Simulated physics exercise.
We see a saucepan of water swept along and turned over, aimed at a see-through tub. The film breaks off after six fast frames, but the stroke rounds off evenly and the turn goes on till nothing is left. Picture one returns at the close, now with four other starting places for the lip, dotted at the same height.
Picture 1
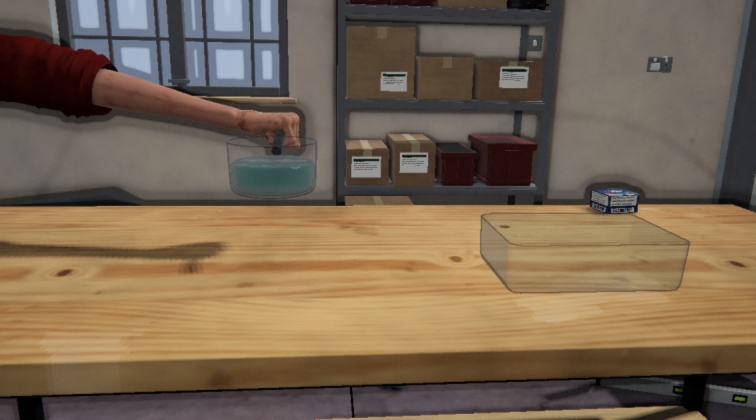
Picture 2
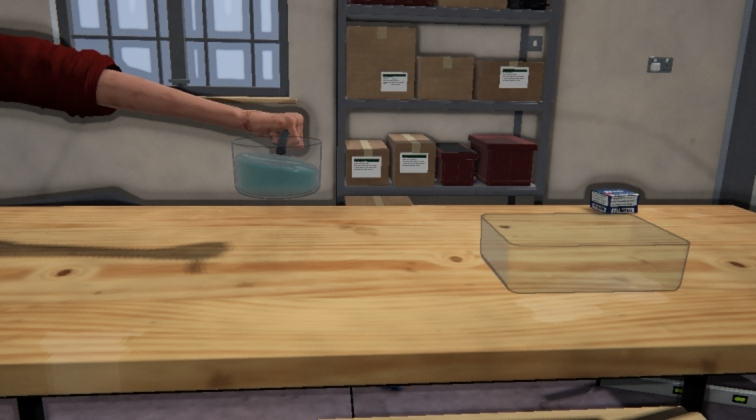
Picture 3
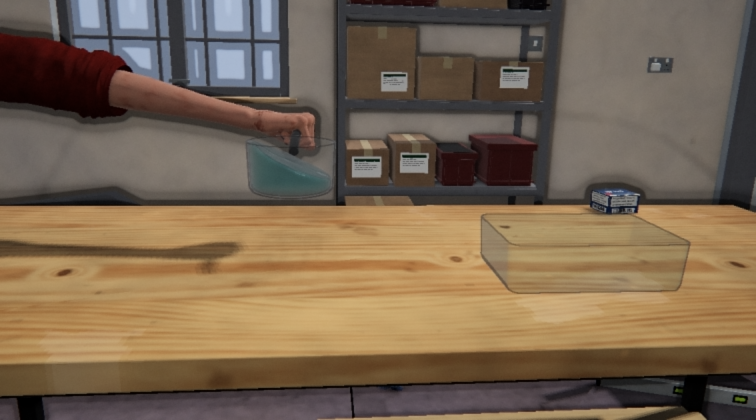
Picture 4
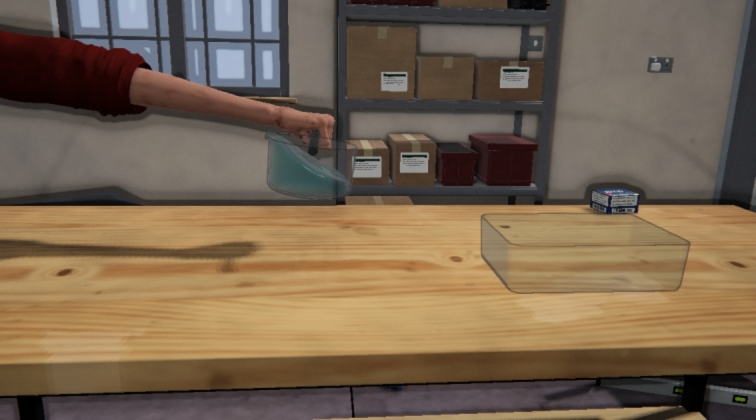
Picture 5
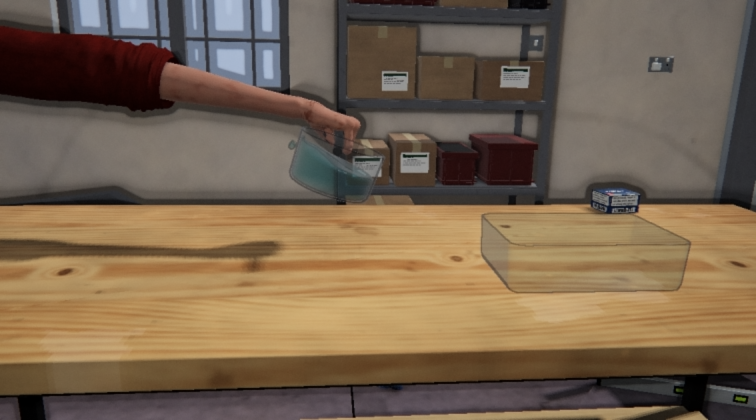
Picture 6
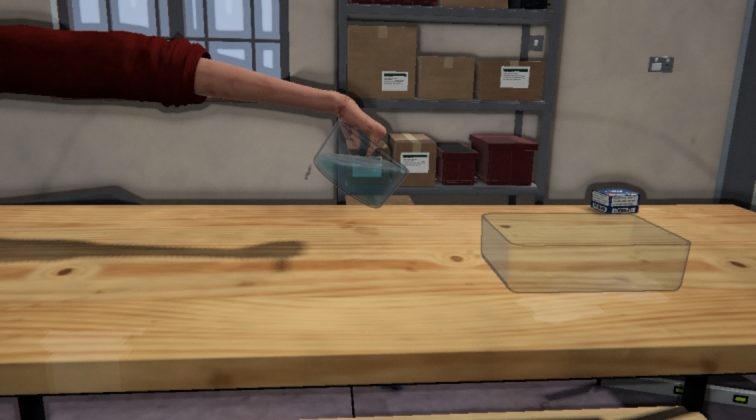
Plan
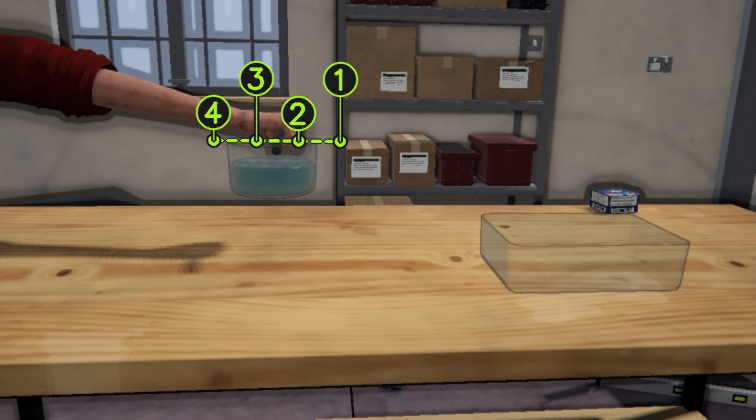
In a storeroom, a red-sleeved arm carries a clear container of sloshing blue liquid rightward above a wooden table, gradually tilting it.
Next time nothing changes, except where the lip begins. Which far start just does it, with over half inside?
Spot 1.
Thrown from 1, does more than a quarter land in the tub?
Yes, it does.
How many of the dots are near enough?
One of the four.
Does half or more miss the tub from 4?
Yes, that goes wrong.
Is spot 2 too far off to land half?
Yes.
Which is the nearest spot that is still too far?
2.
In lime, 1 at (340, 141); 2 at (298, 141); 3 at (256, 140); 4 at (213, 140).
With 1, about 68 % lands in the tub, 23 % falls short and 8 % goes beside or beyond.
With 2, about 20 % lands in the tub, 75 % falls short and 5 % goes beside or beyond.
With 3, about 0 % lands in the tub, 98 % falls short.
With 4, about 0 % lands in the tub, 100 % falls short.
